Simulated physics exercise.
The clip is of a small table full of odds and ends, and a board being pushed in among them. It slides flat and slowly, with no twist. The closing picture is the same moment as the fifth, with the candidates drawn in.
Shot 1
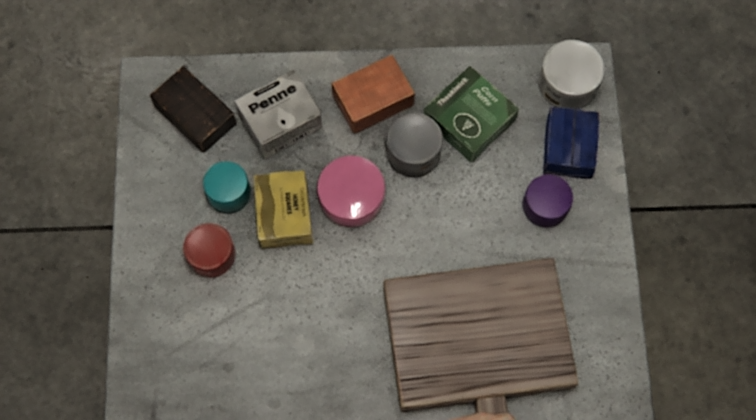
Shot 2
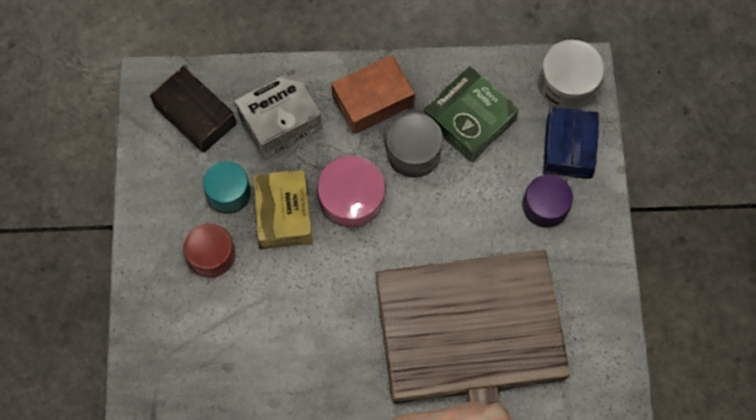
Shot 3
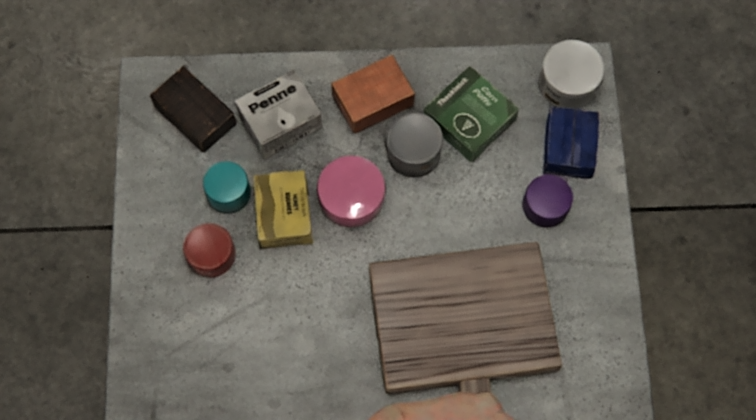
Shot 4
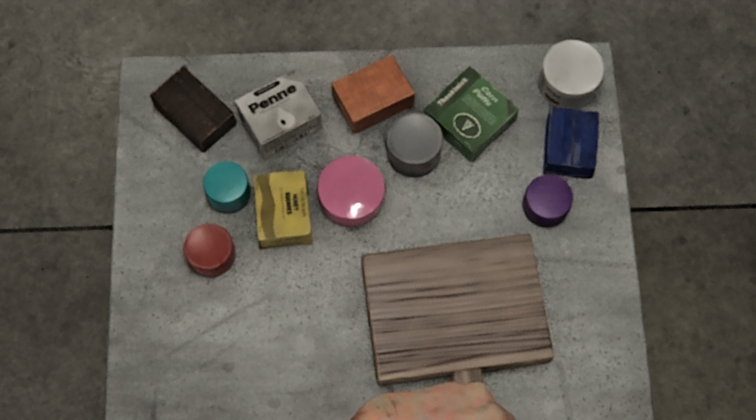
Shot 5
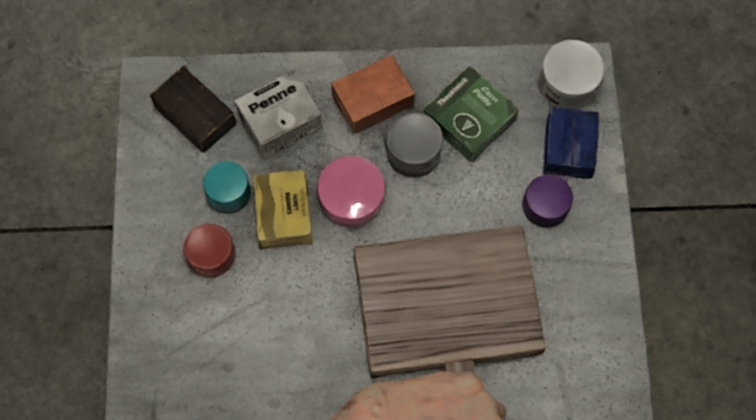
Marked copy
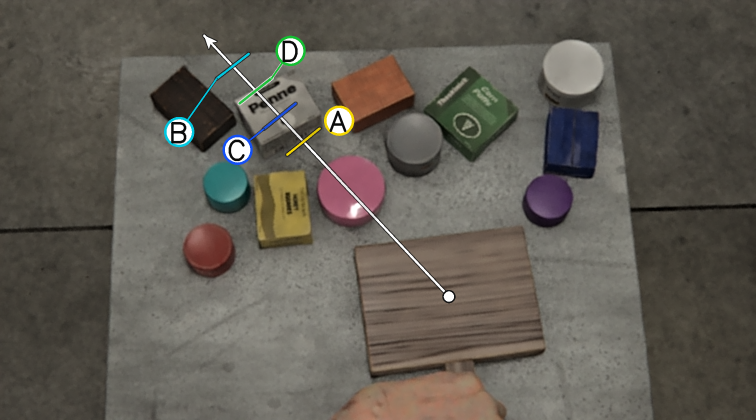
A wooden board with a short handle, pushed by a hand at the lower edge, slides slowly up and slightly left, flat and untwisted, across a grey-topped table seen from above by a still camera. Dark brown, white "Penne", orange and green packets line the back, with a white tub and blue box at right. Turquoise, red, pink, grey and purple round containers and a yellow packet sit below them, all unmoving.
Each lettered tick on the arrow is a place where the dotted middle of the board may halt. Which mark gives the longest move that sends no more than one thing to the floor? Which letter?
The farthest such stop is A.
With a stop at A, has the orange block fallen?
By then, yes.
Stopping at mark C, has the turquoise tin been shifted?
Yes.
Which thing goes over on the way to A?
The orange block.
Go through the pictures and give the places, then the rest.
In the first frame, turquoise tin (228, 188); red tub (210, 251); yellow packet (283, 210).
In the second frame, board (472, 322); grey jar (414, 145).
In the third frame, board (464, 314); orange block (373, 94).
In the fourth frame, board (457, 306); white tub (570, 75).
In the fifth frame, board (449, 297); pink pot (351, 192); green packet (470, 114); blue box (571, 142).
On the copy, A at (304, 142); B at (233, 66); C at (279, 116); D at (255, 90); the arrow from (449, 297) to (204, 36); the white dot at (449, 297).
On A. First, board (393, 241); pink pot (340, 157); yellow packet (276, 207).
Then, board (340, 186); orange block (375, 50); white box (267, 93).
Finally, board (305, 147); orange block over the edge; white box (248, 54); one fallen.
By contrast, B drops five; C drops four; D drops five.
